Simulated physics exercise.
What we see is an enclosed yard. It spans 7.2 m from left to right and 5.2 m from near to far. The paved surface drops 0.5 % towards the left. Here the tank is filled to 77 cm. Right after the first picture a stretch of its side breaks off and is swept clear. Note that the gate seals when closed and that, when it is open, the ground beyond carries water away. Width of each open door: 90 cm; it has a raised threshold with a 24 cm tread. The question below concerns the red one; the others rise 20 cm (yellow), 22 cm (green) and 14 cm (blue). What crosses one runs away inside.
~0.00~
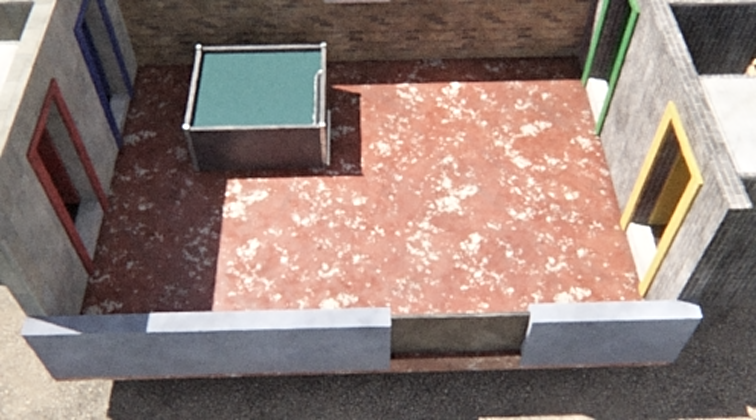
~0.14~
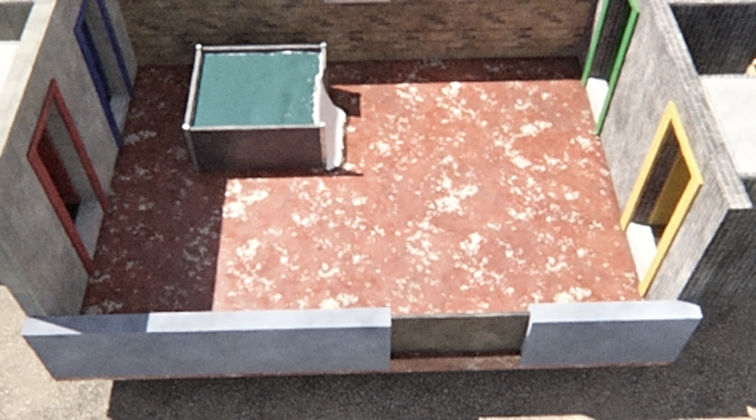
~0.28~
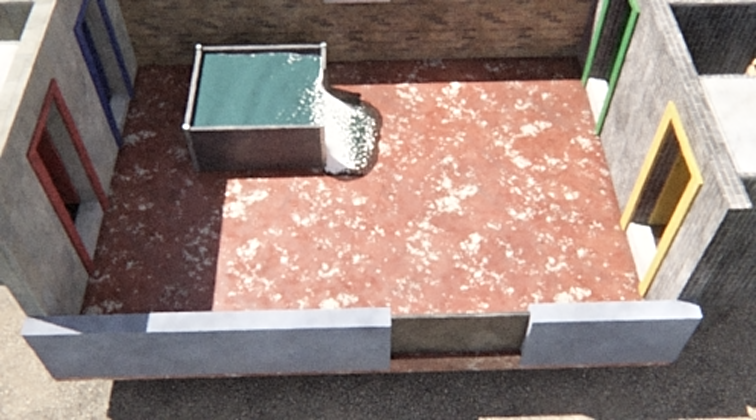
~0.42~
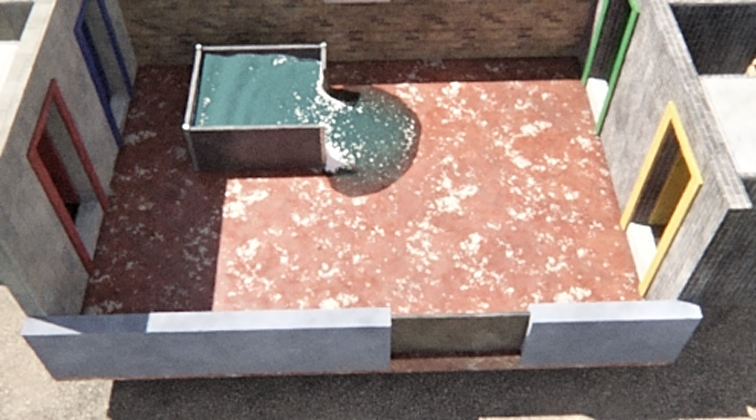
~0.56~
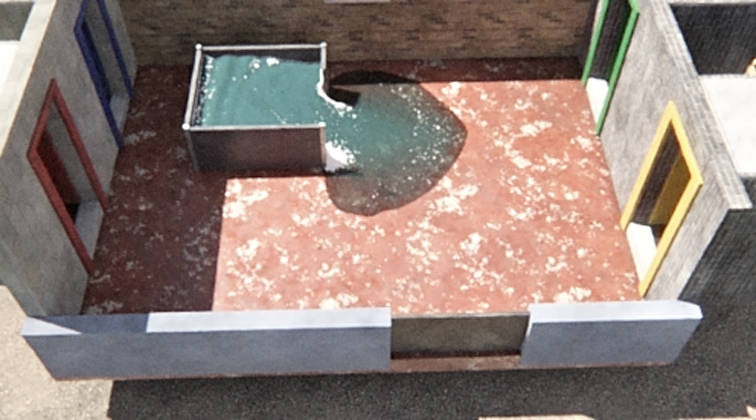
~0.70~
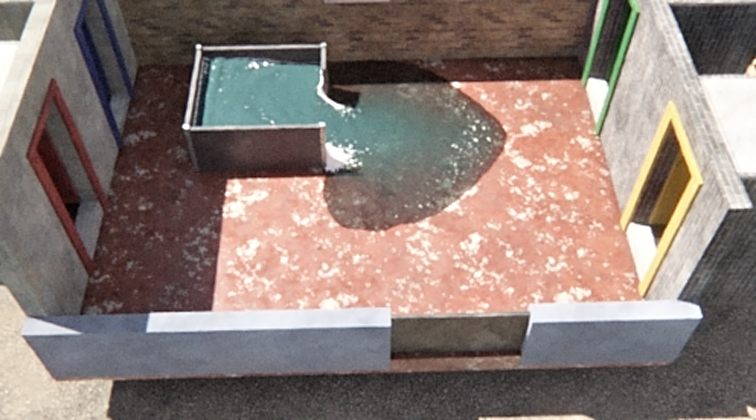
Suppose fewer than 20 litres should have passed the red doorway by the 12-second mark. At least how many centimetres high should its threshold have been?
I would say at least 8 cm.
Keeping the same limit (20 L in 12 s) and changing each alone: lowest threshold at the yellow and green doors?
Close to 13.5 cm (yellow) and close to 20 cm (green).
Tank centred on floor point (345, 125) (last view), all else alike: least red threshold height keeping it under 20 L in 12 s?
7.5 cm, give or take.
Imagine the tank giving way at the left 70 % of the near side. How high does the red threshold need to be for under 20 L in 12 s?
I'd say close to 16 cm.
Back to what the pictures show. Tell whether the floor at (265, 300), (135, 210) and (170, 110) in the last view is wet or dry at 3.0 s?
So the three spots come out spared, spared, spared, in that order.
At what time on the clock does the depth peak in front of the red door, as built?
The level tops out around 8.0 s.
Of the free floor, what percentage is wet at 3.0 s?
About 50 per cent.
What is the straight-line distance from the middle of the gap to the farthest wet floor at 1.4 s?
It gets close to 4.2 metres out.
After 1.4 s water covers 40 % of the floor, deepest (34 cm) near (338, 140); it has not reached the red door.
After 3.0 s water covers 50 % of the floor, deepest (31 cm) near (632, 297); it has not reached the red door.
After 12.0 s water covers 95 % of the floor, deepest (14 cm) near (125, 128); 9 cm at the red door, 0 litres in over its 27 cm threshold.
At the red door as built, the water arrived by 7.2 s and peaked near 11 cm at 8.2 s.
With a threshold of 7 cm, 30 litres would have come in within the 12 s; with 9.5 cm, 6 litres. So under 20 litres takes about 8 cm.
